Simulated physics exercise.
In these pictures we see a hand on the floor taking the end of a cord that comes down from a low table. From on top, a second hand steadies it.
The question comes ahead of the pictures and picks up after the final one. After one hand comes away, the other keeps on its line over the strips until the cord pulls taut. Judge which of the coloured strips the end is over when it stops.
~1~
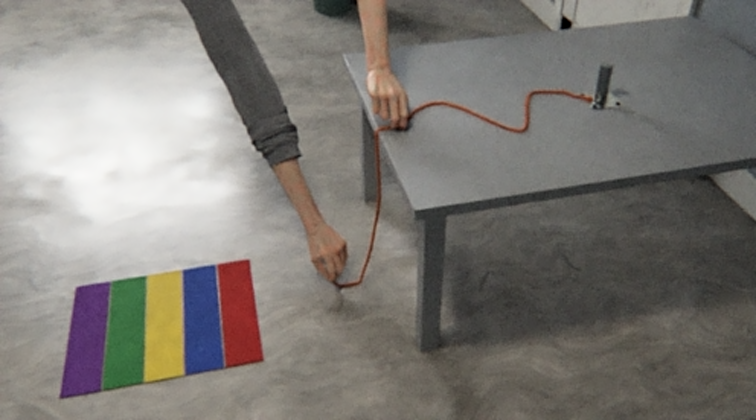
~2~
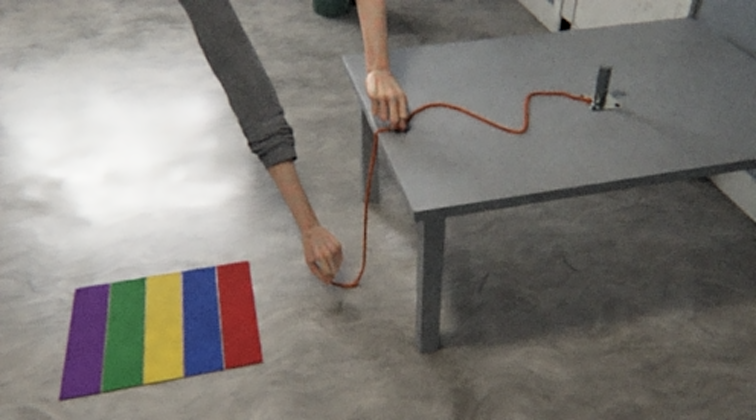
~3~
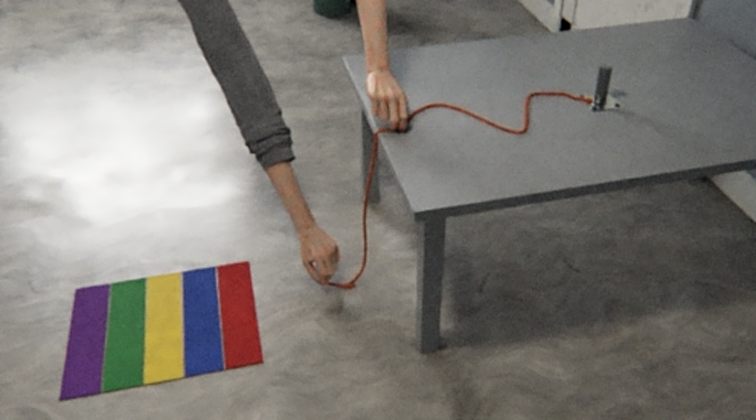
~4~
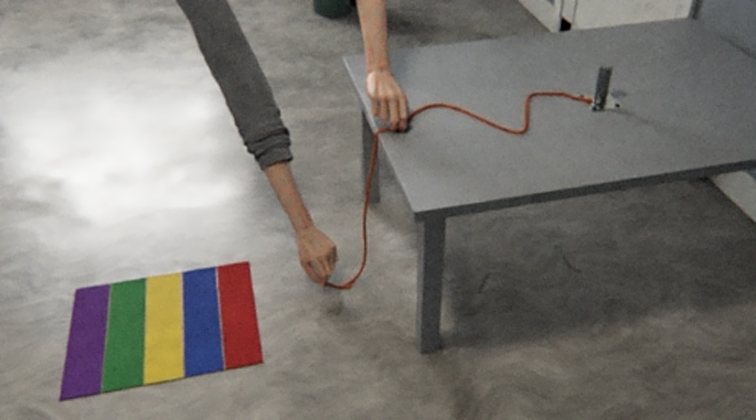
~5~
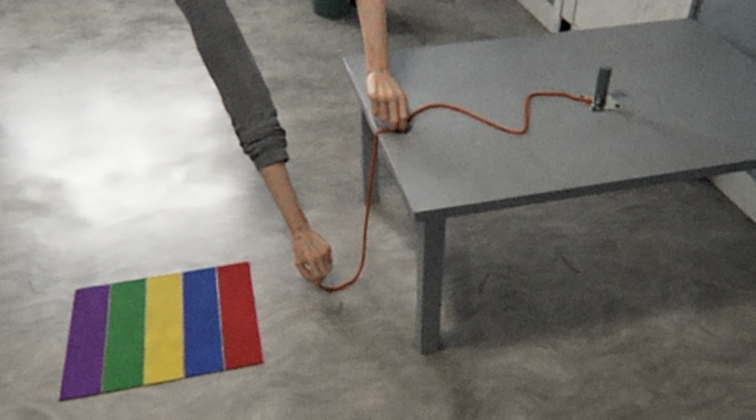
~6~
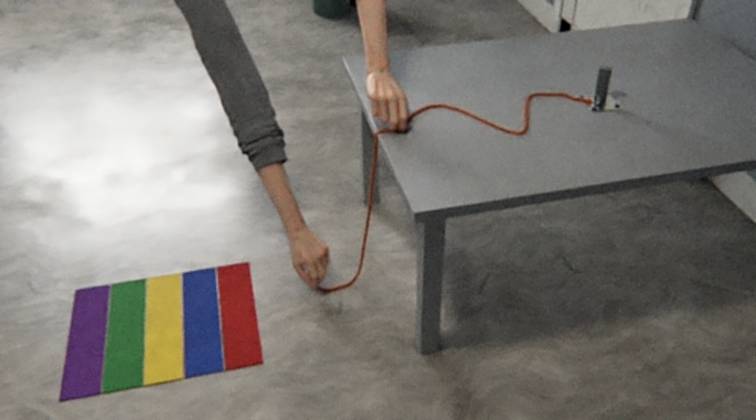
It is over the purple strip.
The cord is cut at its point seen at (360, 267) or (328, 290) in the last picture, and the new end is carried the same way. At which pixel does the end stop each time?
Case by case: Roughly (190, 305), then roughly (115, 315).
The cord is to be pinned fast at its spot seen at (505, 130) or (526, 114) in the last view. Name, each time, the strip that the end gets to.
It ends on yellow the first time and on green the second time.
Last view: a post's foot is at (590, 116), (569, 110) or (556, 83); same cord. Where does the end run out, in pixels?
Try by try: (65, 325), (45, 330) and (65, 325).
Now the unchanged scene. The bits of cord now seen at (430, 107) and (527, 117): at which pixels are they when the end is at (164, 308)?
The first lands at (374, 160), while the second lands at (489, 120).
Soon after, end near (164, 308); over yellow.
Then, end near (115, 317); over green.
At full stretch, end near (87, 321); over purple. It halts on the purple strip.
